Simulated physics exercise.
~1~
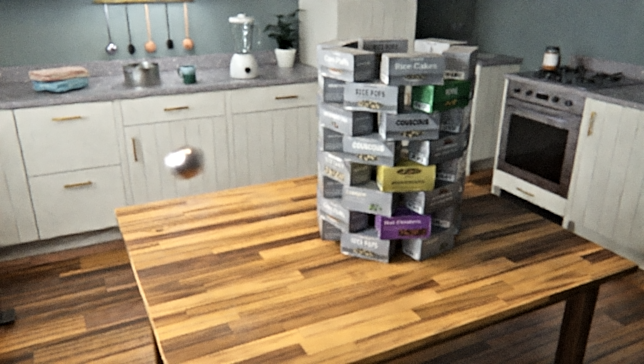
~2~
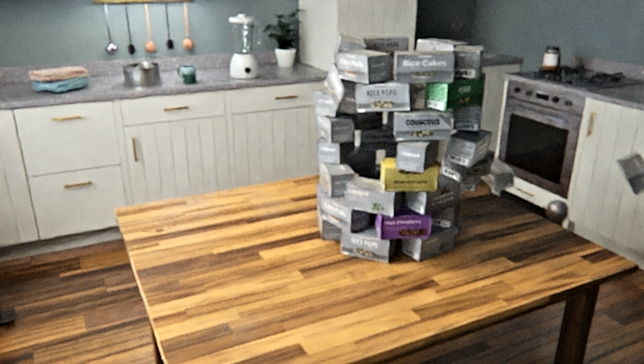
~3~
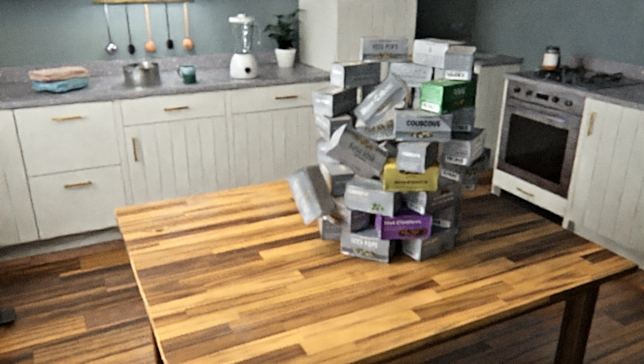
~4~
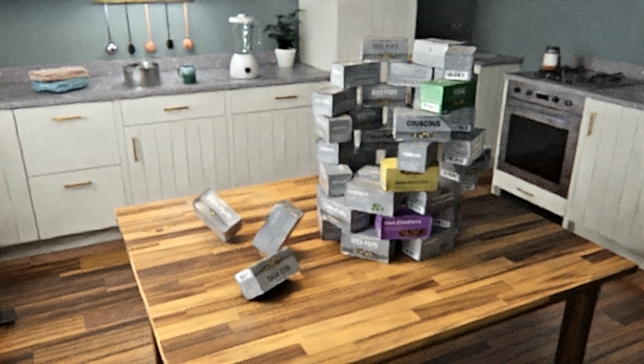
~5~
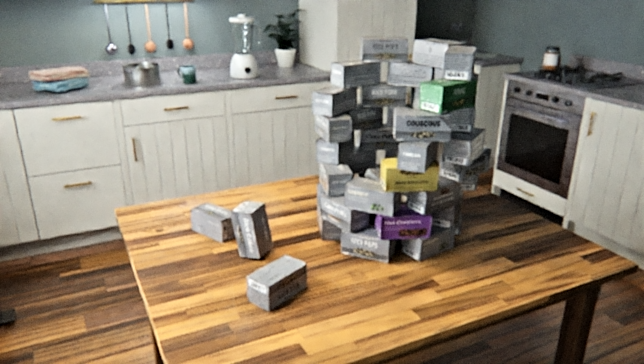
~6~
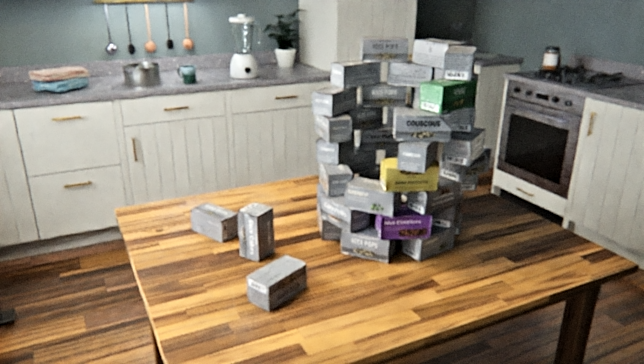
A shiny steel ball flies in from the left toward a hollow round tower of small grey boxes, with one green, one yellow and one purple, standing on a striped wooden table in a kitchen, seen from slightly above. It strikes the tower and comes out on the right, where loose boxes fly off beside it. The stack shifts and grows ragged, and several grey boxes tip out on the left and tumble onto the tabletop. Three settle there, one upright. Most of the battered tower still stands, with the coloured boxes in it and the purple one unmoved.
